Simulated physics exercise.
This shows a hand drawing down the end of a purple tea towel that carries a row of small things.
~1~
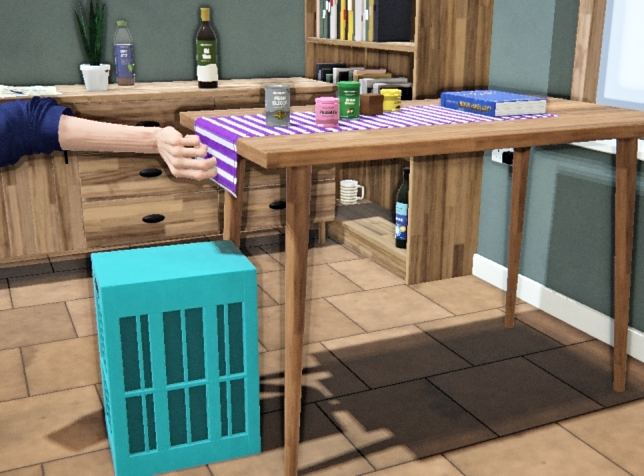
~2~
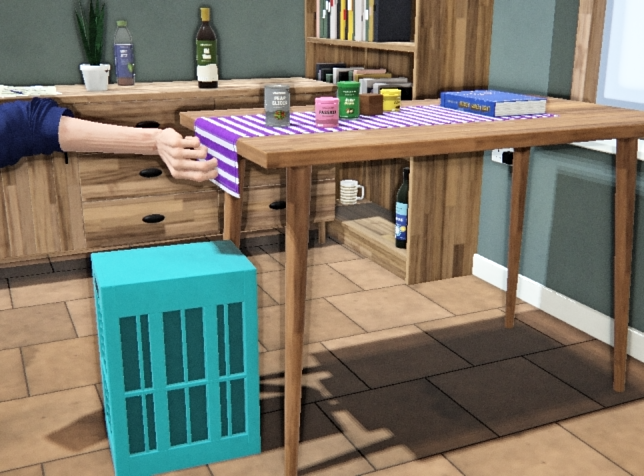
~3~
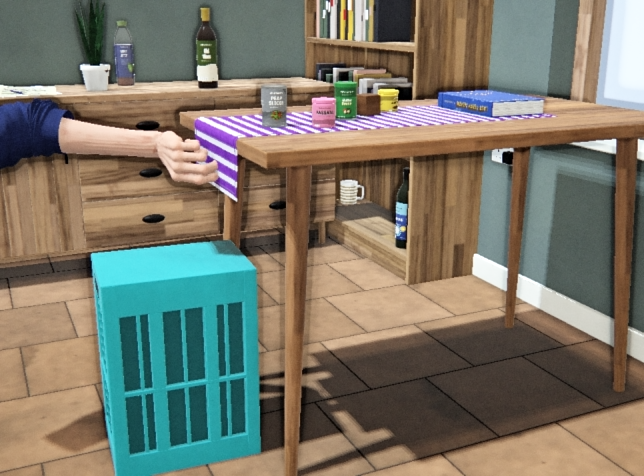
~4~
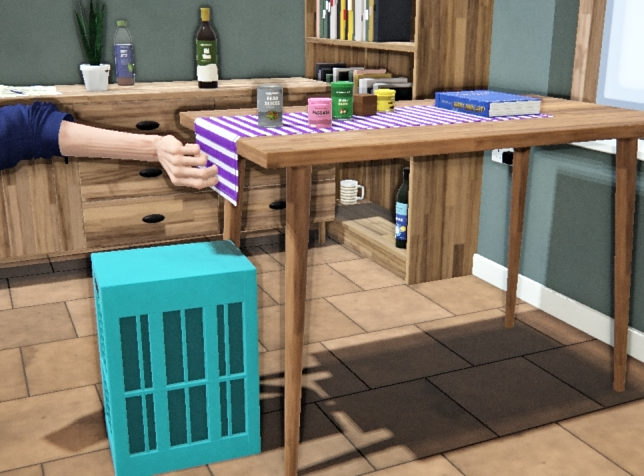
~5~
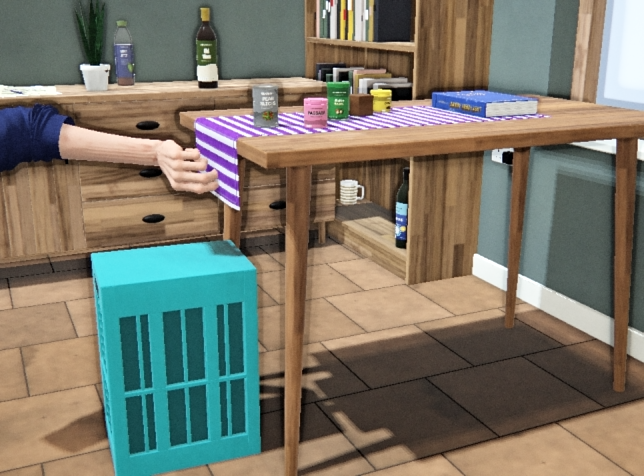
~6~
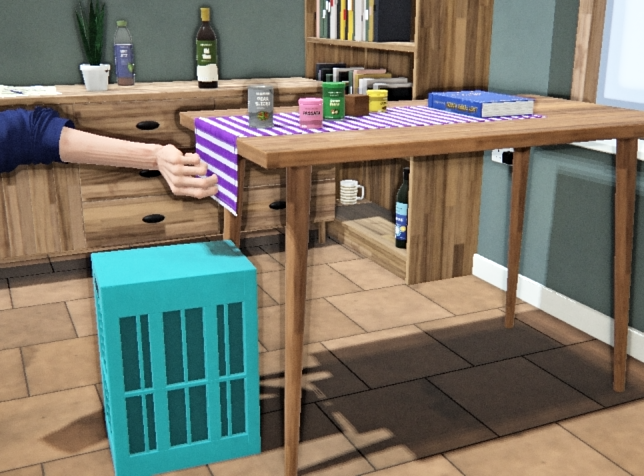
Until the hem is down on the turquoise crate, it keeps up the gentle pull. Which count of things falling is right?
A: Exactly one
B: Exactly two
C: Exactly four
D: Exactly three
A.
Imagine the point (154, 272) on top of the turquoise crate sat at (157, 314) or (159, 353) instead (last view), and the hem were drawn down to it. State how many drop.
Respectively 2 and 3.
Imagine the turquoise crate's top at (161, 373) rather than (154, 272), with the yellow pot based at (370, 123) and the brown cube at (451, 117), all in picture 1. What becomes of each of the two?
Outcome for the yellow pot: It is lost. Outcome for the brown cube: It stays.
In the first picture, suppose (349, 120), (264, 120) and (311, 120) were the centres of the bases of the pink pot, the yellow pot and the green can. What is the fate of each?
Outcome: Pink pot stays, yellow pot falls away, green can stays.
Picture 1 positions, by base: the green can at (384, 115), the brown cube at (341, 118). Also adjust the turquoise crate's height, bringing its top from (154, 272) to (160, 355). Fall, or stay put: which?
Observed: Green can remains seated; brown cube departs.
Early on, hem near (216, 232); all still up.
Midway, hem on the crate; grey can gone.
Finally, hem on the crate; grey can gone. The count of fallen things is one.
